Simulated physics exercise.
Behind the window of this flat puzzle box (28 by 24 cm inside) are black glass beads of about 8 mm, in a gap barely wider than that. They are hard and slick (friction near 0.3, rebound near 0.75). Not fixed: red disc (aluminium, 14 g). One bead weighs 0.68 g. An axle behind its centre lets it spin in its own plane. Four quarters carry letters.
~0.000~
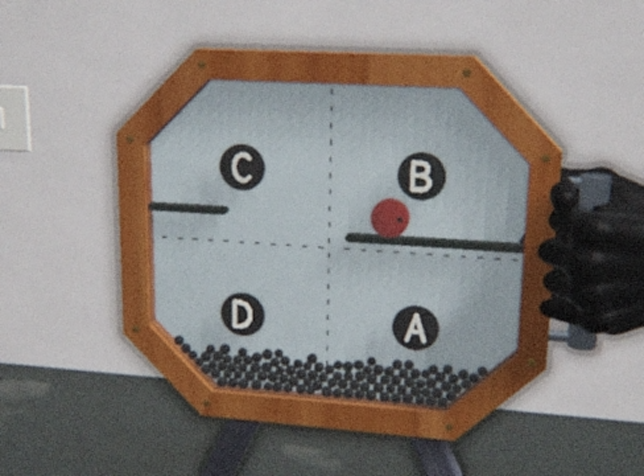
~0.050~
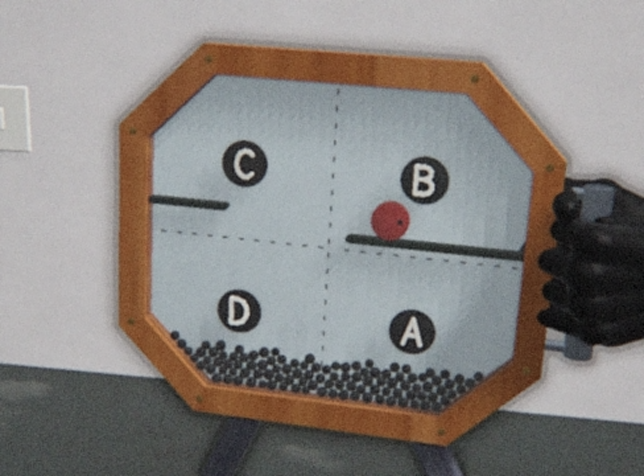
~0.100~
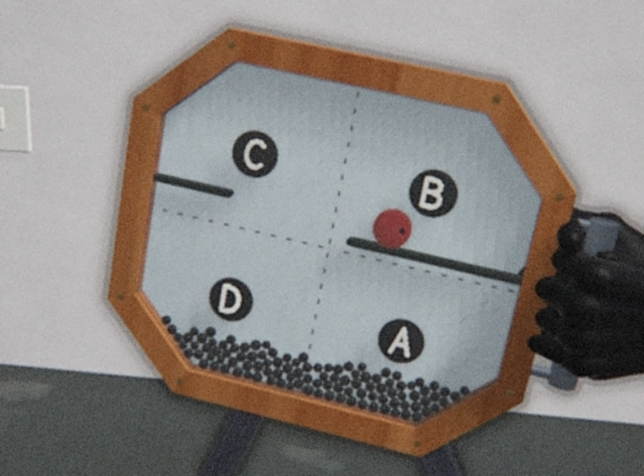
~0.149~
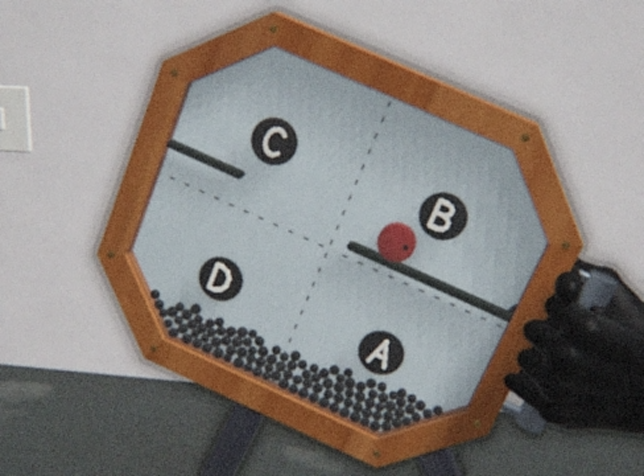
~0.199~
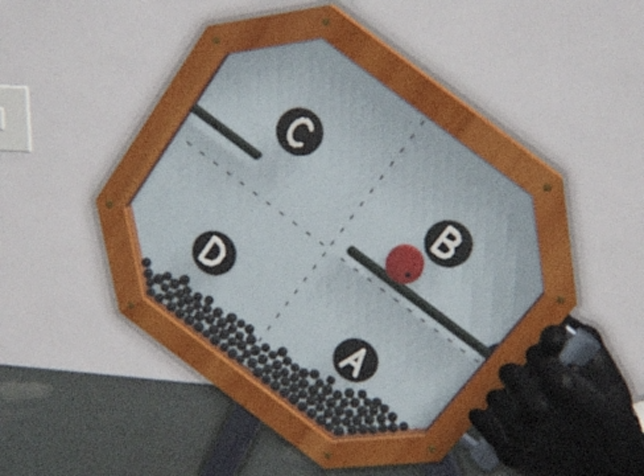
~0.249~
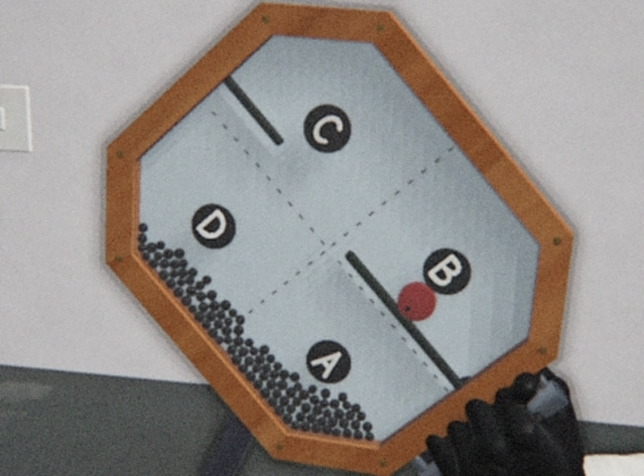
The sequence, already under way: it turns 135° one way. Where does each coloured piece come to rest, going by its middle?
Red disc: B.
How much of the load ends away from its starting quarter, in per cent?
Roughly 55 per cent.
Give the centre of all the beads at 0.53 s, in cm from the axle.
Some 9 cm left and 6 cm below.
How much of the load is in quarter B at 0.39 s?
About 0 per cent.
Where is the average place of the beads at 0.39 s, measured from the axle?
About 8 cm left and 8 cm below.
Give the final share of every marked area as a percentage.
Quarter A: 90; quarter B: 10; quarter C: 0; quarter D: 0.
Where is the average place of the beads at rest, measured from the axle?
Some 10 cm left and 4 cm below.
After 0.39 s, it stands 86° clockwise; the beads' middle is 8 cm left of and 8 cm below the centre; A 90 %, D 10 %; red disc in B.
After 0.53 s, it stands 123° clockwise; the beads' middle is 9 cm left of and 6 cm below the centre; A 95 %, B 5 %; red disc in B.
After 0.64 s, it stands 135° clockwise; the beads' middle is 10 cm left of and 4 cm below the centre; A 90 %, B 10 %; red disc in B.
Settled by 1.7 s, it stands 135° clockwise; A 90 %, B 10 %, C 0 %, D 0 %; red disc in B.
